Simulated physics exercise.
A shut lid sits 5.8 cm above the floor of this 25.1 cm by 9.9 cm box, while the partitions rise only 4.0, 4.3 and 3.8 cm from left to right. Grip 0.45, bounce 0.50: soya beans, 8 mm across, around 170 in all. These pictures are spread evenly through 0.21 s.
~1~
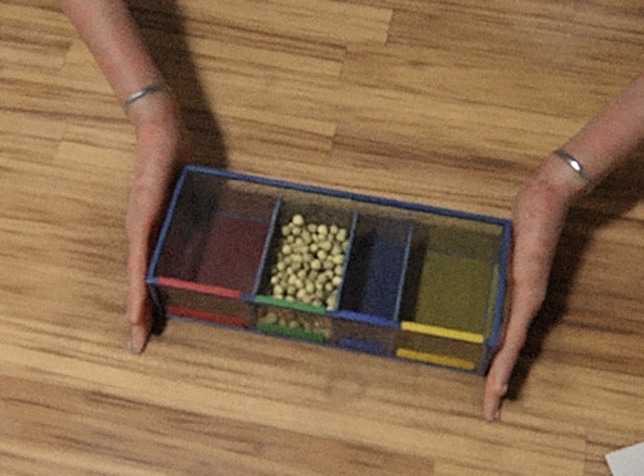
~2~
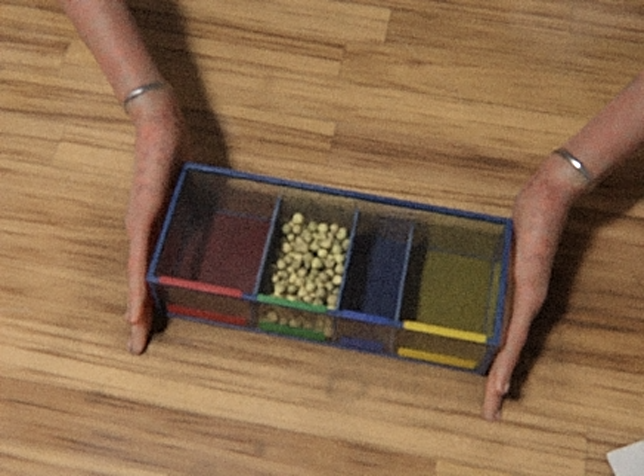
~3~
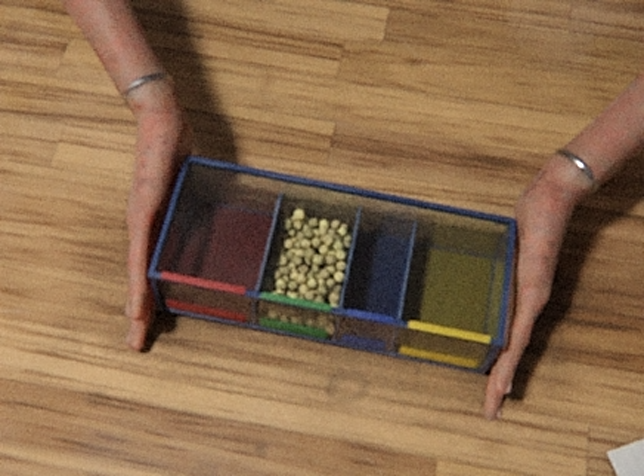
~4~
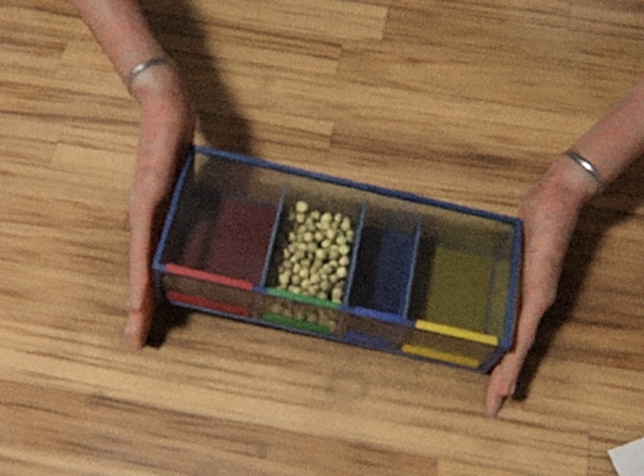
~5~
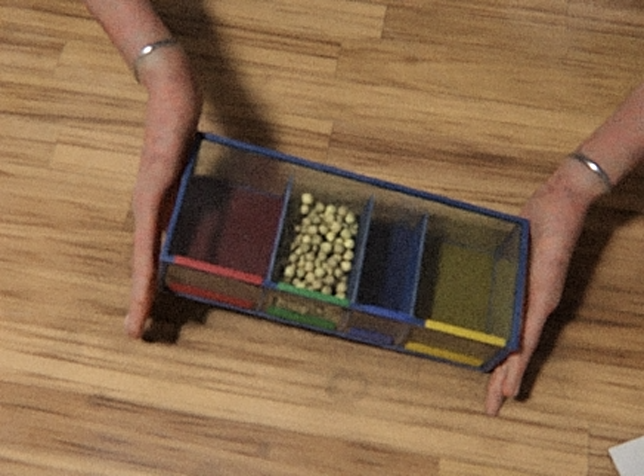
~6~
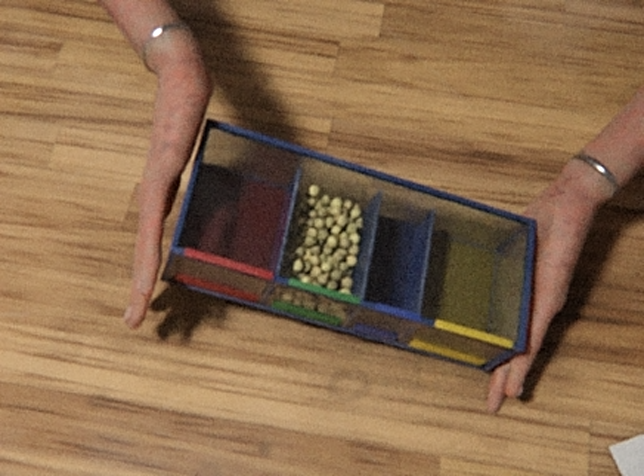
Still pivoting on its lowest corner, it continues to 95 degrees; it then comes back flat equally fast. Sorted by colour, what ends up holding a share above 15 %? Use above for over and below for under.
Verdicts: Red compartment below, blue compartment below, green compartment above, yellow compartment above.
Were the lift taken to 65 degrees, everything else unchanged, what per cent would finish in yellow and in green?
In per cent, yellow 0 and green 95.
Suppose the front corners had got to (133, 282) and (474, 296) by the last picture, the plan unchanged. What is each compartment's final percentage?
Red 50 %, blue 0 %, green 50 %, yellow 0 %.
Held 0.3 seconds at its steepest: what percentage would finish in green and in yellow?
Result - green: 65 %, yellow: 30 %.
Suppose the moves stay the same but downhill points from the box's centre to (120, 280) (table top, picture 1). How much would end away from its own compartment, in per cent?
My guess is roughly 45 percent.
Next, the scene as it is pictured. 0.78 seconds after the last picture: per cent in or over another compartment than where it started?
Estimate: Some 10 %.
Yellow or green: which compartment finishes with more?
More ends up in the green one.
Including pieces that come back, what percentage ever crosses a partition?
35 %, roughly.
Then, 0.78 s after the last picture, tilt 95 degrees; blue 5 %, green 90 %.
Then, 1.30 s after the last picture, tilt 42 degrees; blue 5 %, green 70 %, yellow 25 %.
Then, 1.88 s after the last picture, tilt 0 degrees; blue 5 %, green 65 %, yellow 25 %.
In the end, red 0 %, blue 5 %, green 65 %, yellow 25 %.
